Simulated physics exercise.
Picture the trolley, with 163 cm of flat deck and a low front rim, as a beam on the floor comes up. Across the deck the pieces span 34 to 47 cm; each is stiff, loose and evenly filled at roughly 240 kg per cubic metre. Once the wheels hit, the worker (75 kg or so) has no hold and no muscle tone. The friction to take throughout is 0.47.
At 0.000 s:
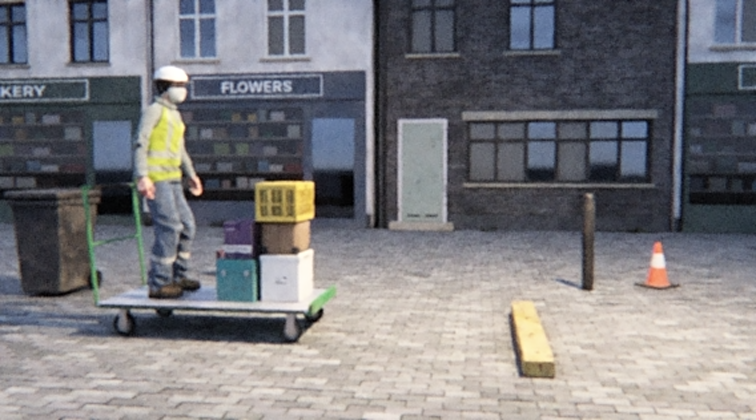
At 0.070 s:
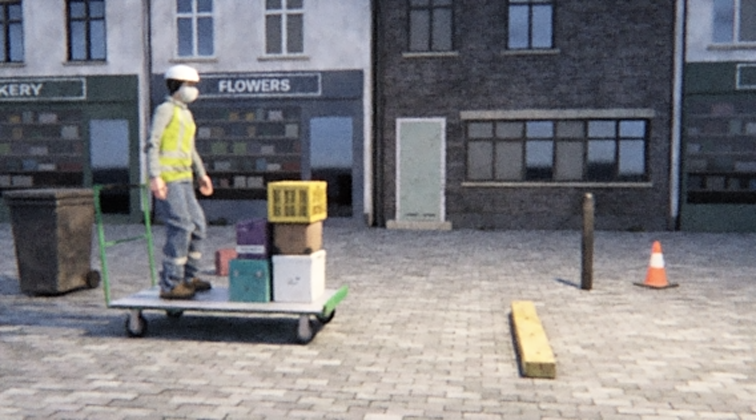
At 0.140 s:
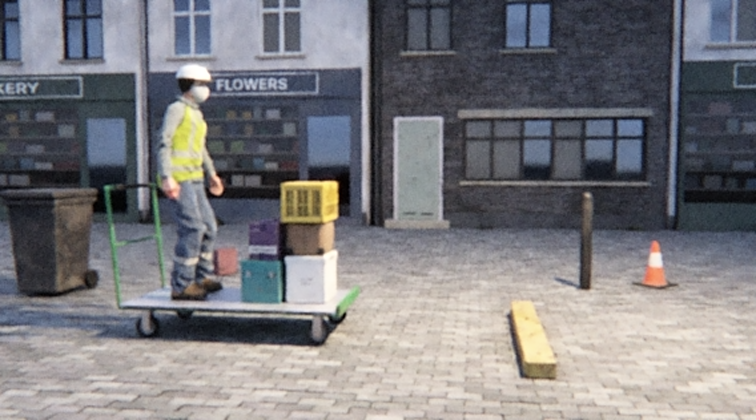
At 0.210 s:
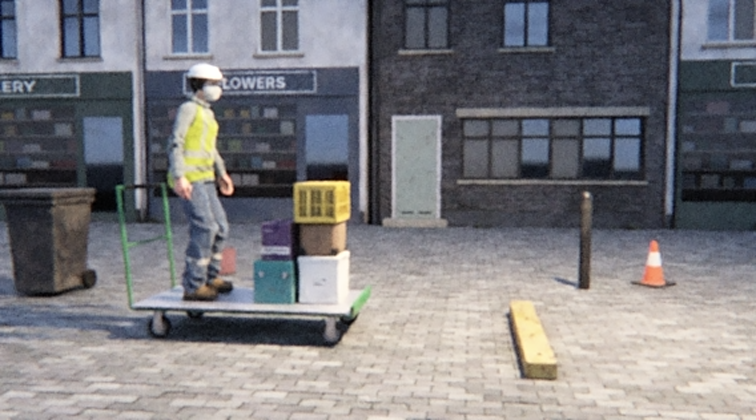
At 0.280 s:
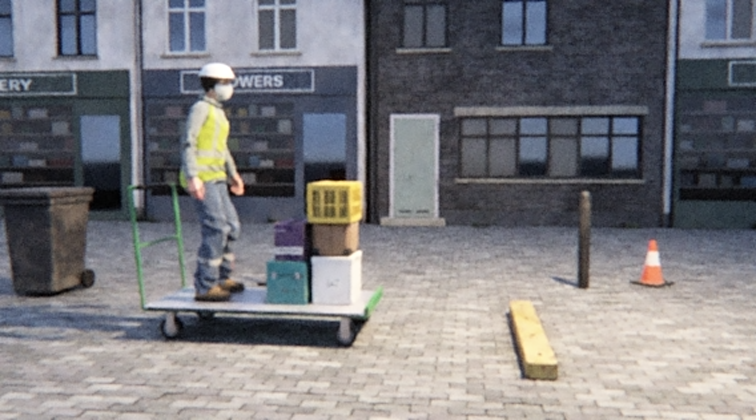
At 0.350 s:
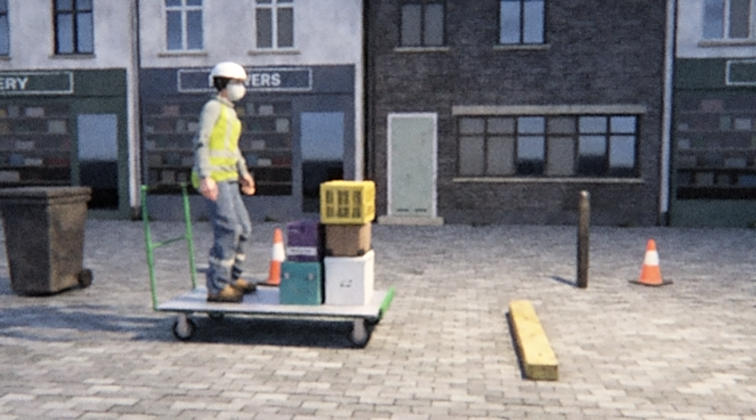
A masked worker in a white helmet rides a loaded trolley rightward across the paving.
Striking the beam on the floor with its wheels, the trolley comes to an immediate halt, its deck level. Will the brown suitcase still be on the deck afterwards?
No. Final position: Beyond the deck.
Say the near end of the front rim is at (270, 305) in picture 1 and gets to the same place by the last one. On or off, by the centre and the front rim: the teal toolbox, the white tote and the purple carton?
Teal stays aboard, white stays aboard, purple comes off.
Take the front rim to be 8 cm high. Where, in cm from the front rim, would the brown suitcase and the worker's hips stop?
In that case brown 30 past, hips 110 behind.
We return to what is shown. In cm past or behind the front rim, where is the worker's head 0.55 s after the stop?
60 cm behind the rim.
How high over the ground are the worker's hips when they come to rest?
About 60 cm up.
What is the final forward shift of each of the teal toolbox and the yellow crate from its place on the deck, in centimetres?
The teal one ends about 15 cm forward, the yellow one about 100 cm.
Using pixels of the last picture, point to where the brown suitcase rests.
Roughly pixel (582, 323).
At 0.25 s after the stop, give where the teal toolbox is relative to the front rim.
Behind the rim, near 50 cm.
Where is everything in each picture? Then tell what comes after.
Brown suitcase (286, 236), white tote (287, 275), rim corner (310, 310); 0 cm covered, 153 to go, in the first frame.
Brown suitcase (298, 236), white tote (300, 276), rim corner (324, 311); 10 cm covered, 143 to go, in the second frame.
Brown suitcase (310, 237), white tote (312, 276), rim corner (338, 312); 20 cm covered, 133 to go, in the third frame.
Brown suitcase (323, 237), white tote (324, 277), rim corner (352, 312); 30 cm covered, 123 to go, in the fourth frame.
Brown suitcase (336, 237), white tote (337, 277), rim corner (366, 313); 40 cm covered, 113 to go, in the fifth frame.
Brown suitcase (348, 238), white tote (350, 278), rim corner (380, 314); 50 cm covered, 103 to go. Speed about 1.4 m/s, in the sixth frame.
Impact comes at 1.07 s.
After 1.32 s the brown suitcase is 9 cm behind the rim, tilted 10°, near (518, 238) in the last picture's view.
After 1.62 s the brown suitcase is 3 cm past the rim, tilted 35°, near (535, 238) in the last picture's view.
After 2.07 s the brown suitcase is 38 cm past the rim, tilted 100°, near (582, 320) in the last picture's view.
At rest, 2.7 s, past the rim, brown suitcase and yellow crate; behind it, white tote, teal toolbox, purple carton and the worker's hips.
